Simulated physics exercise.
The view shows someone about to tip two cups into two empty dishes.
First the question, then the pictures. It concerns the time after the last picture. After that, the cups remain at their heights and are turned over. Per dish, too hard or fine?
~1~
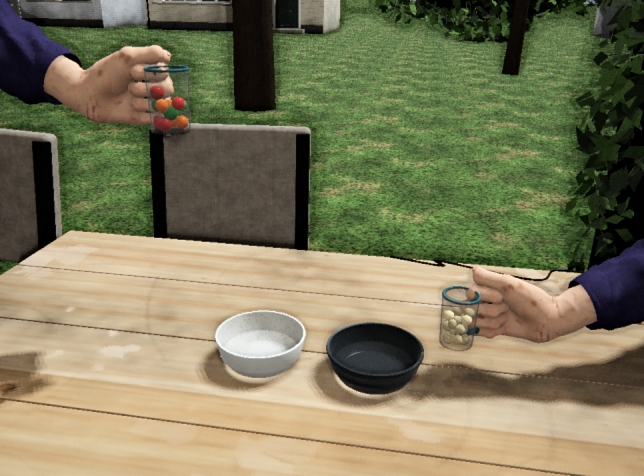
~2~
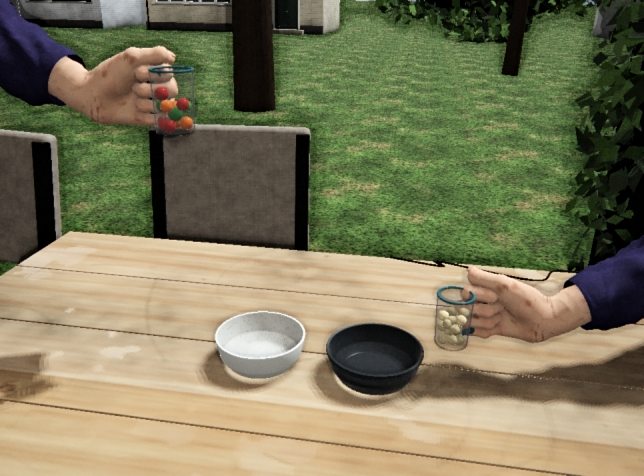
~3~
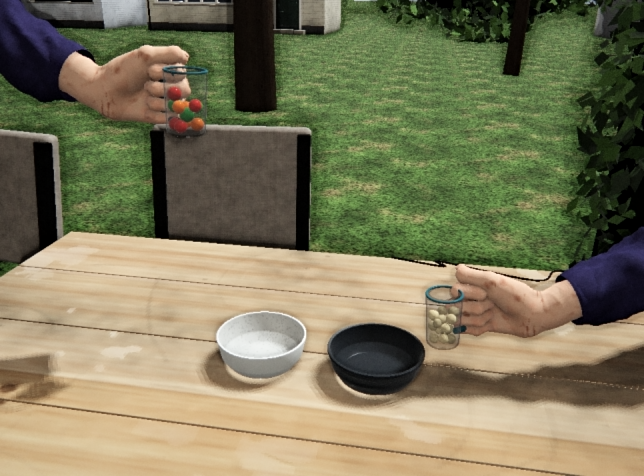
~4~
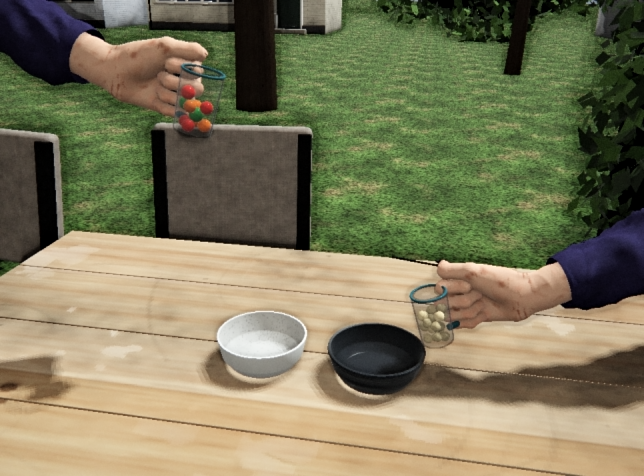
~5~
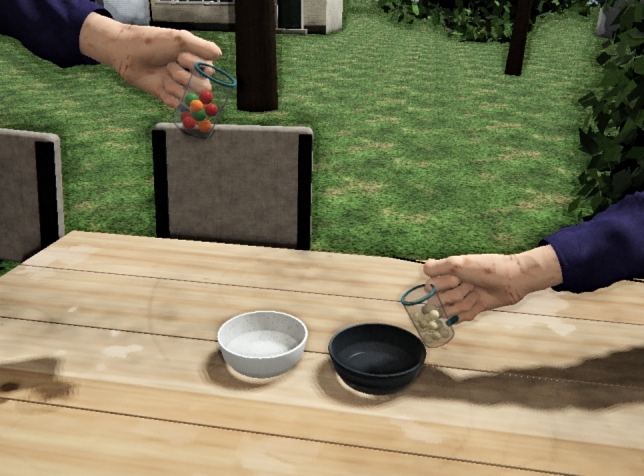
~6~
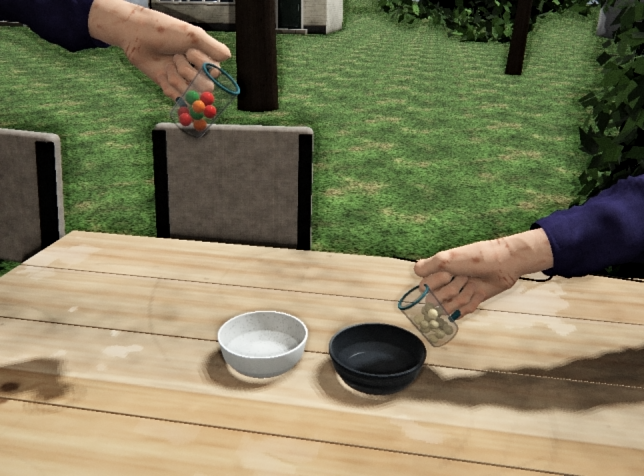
Left: Too hard; right: Fine.
Then, 0.48 s on from there, left, the whole lot still in the cup; right, the whole lot still in the cup.
Then, 0.90 s on from there, left, near two thirds still in the cup, near a third in the air; right, the whole lot still in the cup.
Then, 1.26 s on from there, left, near half in the dish, a little outside the dish, near half in the air; right, the whole lot in the dish.
In the end, left, near a third in the dish, near two thirds outside the dish; right, the whole lot in the dish, none at all outside the dish.
